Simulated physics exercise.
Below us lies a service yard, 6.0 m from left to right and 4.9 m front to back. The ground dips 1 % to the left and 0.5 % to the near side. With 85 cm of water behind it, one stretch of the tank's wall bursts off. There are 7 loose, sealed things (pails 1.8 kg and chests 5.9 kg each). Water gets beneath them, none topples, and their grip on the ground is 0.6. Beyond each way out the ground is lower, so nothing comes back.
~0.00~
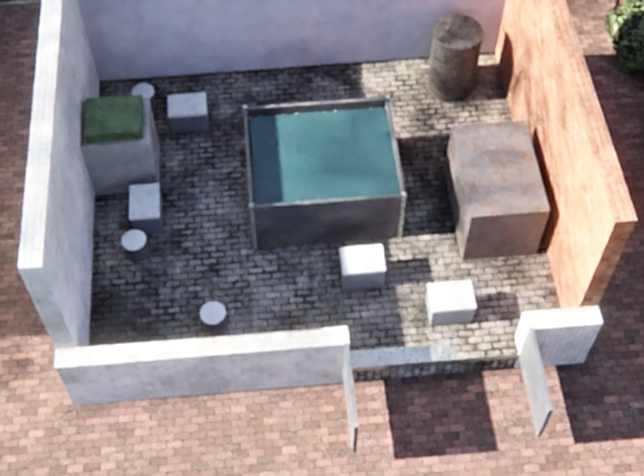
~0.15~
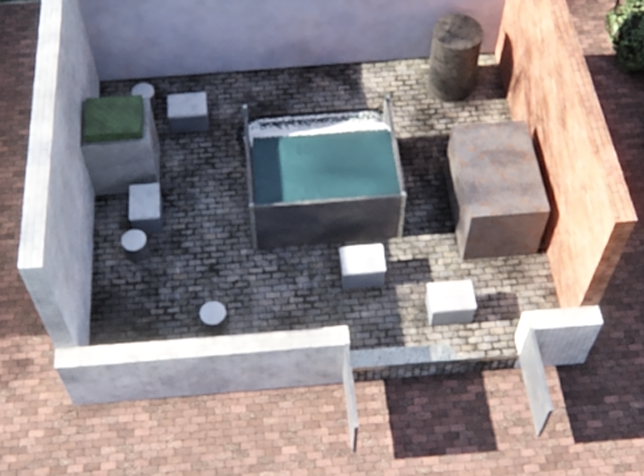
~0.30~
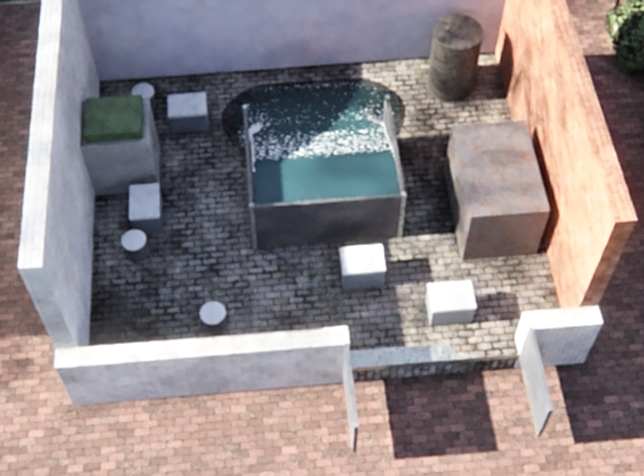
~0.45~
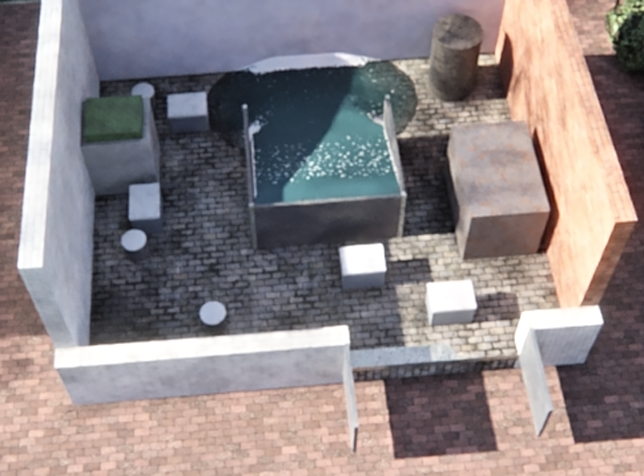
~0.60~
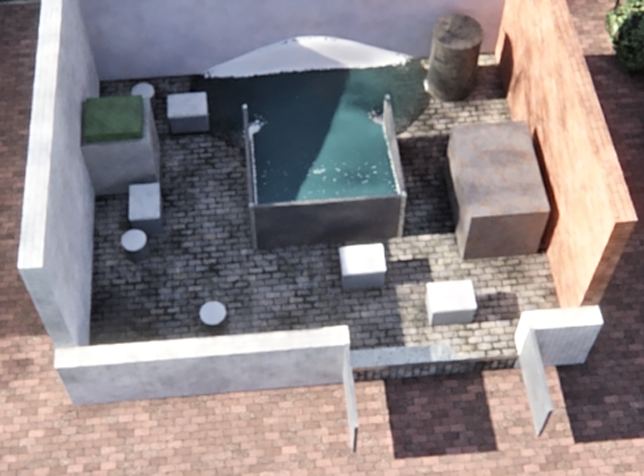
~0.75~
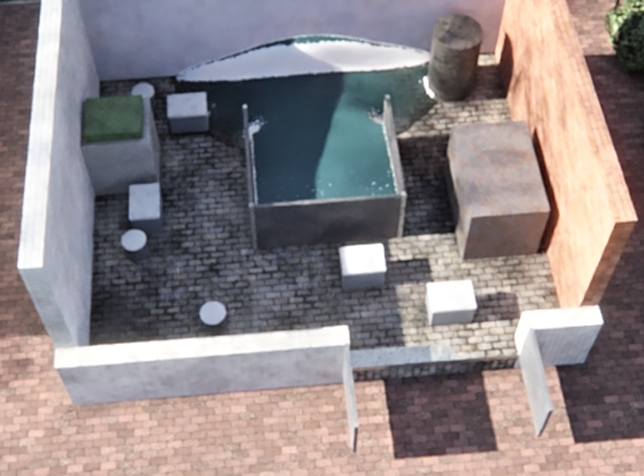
Teal water pouring from the open far side of a square tank, spreading toward the back wall, white blocks staying still.
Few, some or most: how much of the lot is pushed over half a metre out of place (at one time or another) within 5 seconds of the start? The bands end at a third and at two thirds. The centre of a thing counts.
Share: One to two thirds.
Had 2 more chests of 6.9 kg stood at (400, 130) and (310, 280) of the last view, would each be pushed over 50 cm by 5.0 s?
In turn: Over, under.
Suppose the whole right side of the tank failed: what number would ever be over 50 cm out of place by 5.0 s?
In that case 3 of them.
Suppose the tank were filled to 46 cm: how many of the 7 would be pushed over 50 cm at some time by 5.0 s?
In that case 2 of them.
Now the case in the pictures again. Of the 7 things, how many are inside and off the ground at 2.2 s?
I count 2.
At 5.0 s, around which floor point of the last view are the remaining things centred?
Near (213, 251).
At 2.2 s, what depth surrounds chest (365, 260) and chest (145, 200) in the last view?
Roughly 0 and 0 cm.
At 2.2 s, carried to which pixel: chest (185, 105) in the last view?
Near (158, 106).
After 1.1 s 0 of 7 are over 50 cm from their spots; 0 afloat.
After 2.2 s 1 of 7 are over 50 cm from their spots; 2 afloat.
After 3.5 s 1 of 7 are over 50 cm from their spots; 2 afloat.
After 5.0 s 4 of 7 are over 50 cm from their spots, and 4 have been at some point; 3 afloat.
